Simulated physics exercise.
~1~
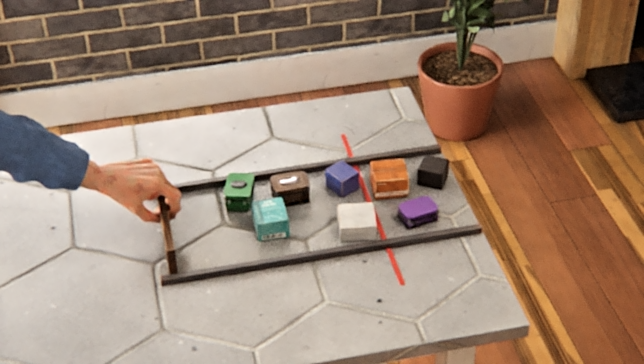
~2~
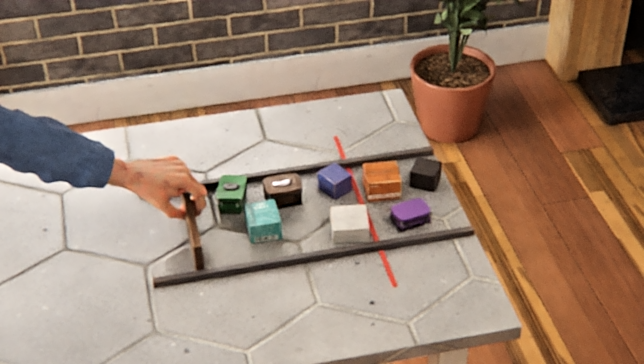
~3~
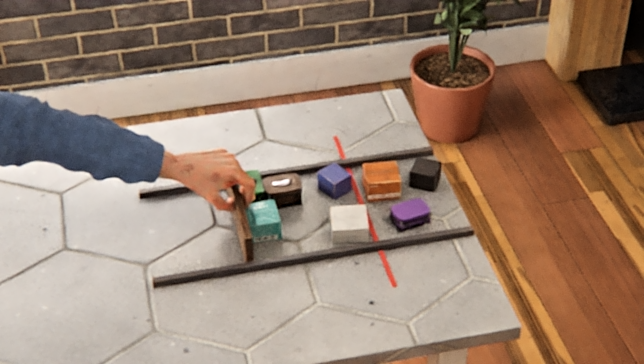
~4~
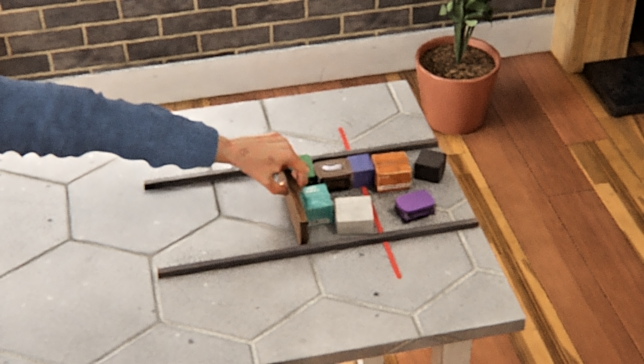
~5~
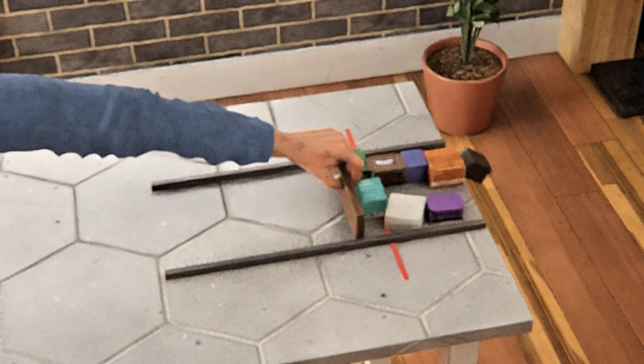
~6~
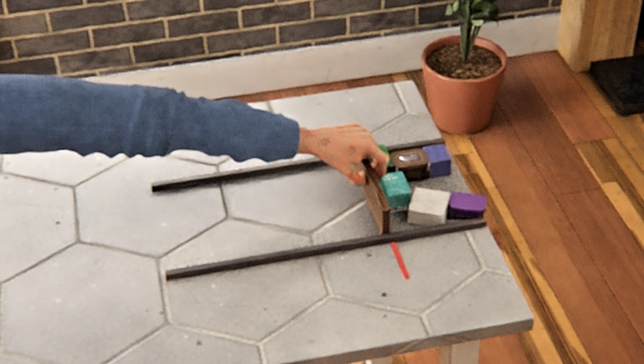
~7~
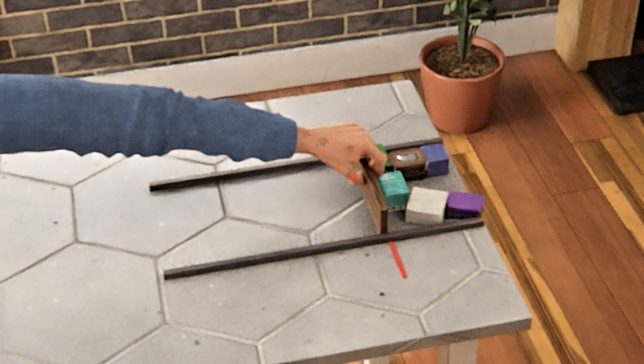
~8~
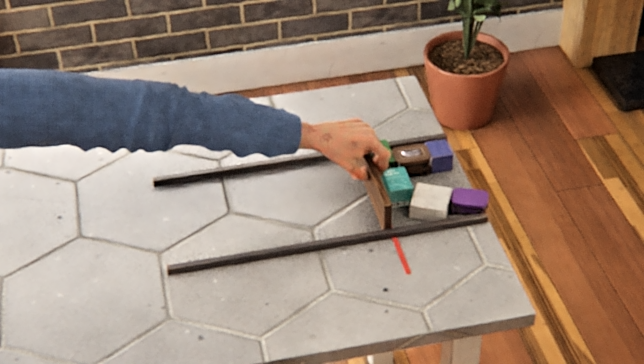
On a grey tiled tabletop beside a brick wall and a potted plant, eight small coloured things lie scattered between two dark rails, with a red line crossing near the right end. A hand holding an upright board behind them slides it to the right, reaching the green case and turquoise box first. The things bunch together and move along toward the table's edge. The black block tips at the end, and then it and the orange box go over. The hand stops, leaving the other six things gathered between the board and the edge, still on the table.
